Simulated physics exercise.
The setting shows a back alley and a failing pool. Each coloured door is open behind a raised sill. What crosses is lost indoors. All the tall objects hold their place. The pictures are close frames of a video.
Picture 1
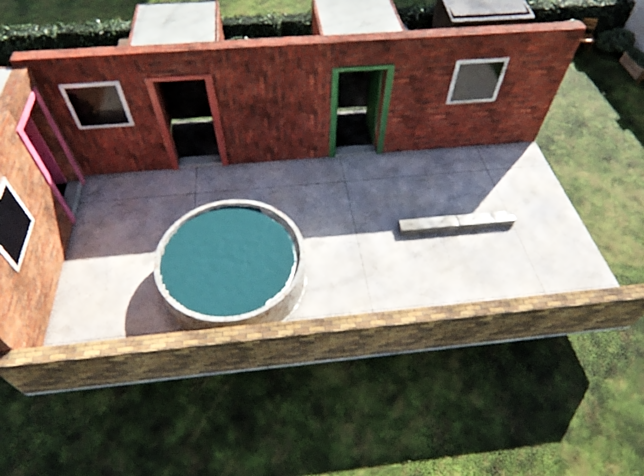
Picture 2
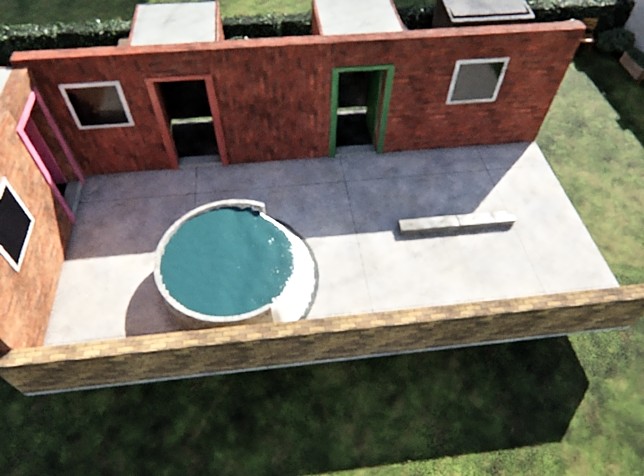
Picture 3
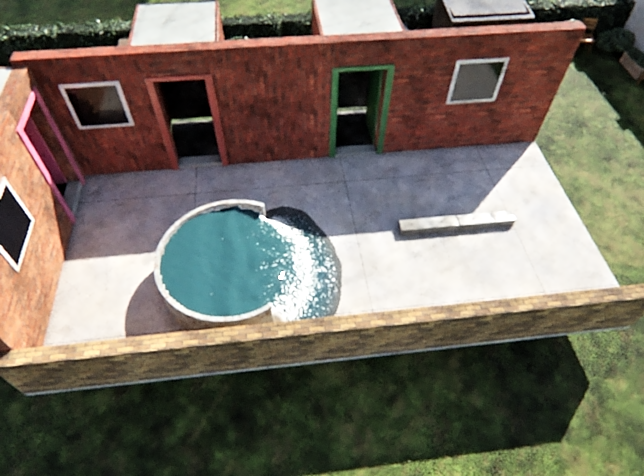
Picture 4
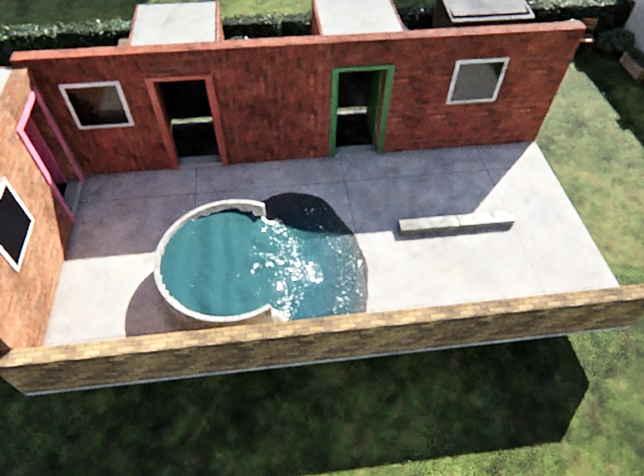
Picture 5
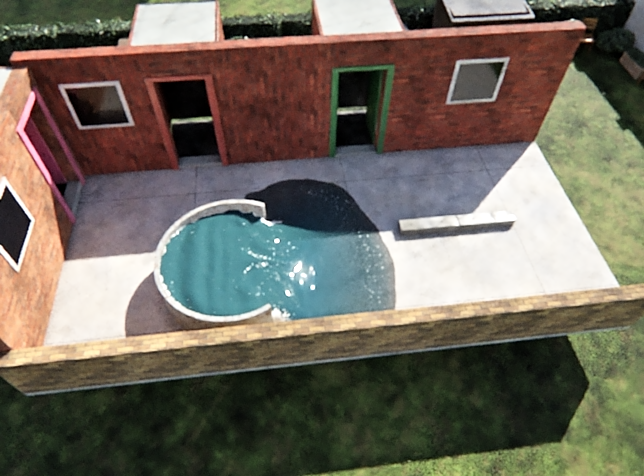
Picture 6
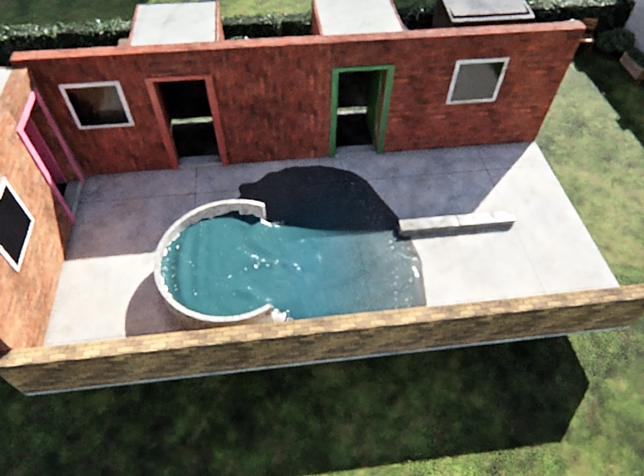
A round pool stood full and still in a walled brick yard, then its right side opened and water poured out, spreading across the pale paving to the near end of a low block.
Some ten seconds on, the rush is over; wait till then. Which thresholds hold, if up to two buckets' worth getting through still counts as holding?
The green door does not hold; the pink door holds; the red door holds.
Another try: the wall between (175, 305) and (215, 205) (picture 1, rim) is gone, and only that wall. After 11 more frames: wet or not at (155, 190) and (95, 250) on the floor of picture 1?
The first spot is swamped, the second swamped.
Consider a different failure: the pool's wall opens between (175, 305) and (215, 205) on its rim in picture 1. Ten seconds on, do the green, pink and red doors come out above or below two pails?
Well, the green door comes up short, the pink door overshoots, and the red door overshoots.
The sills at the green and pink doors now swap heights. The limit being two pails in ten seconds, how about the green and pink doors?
Green door falls short of it; pink door falls short of it.
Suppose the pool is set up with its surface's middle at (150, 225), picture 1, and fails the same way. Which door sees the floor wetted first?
My pick is the door marked red.
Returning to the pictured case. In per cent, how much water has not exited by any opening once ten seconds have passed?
Some 30 parts in a hundred have not run off.
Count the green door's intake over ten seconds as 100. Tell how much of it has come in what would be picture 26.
About 90 %.
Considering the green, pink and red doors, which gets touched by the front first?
The door marked green.
A moment on, water covers 45 % of the floor; the green door under two buckets in, the pink door not reached, the red door not reached.
Next, water covers 60 % of the floor; the green door over two buckets in, the pink door not reached, the red door not reached.
Then, water covers 65 % of the floor; the green door over two buckets in, the pink door not reached, the red door wet at the sill, nothing in.
Later, water covers 65 % of the floor; the green door over two buckets in, the pink door not reached, the red door wet at the sill, nothing in.
In the end, water covers 65 % of the floor; the green door over two buckets in, the pink door not reached, the red door wet at the sill, nothing in.
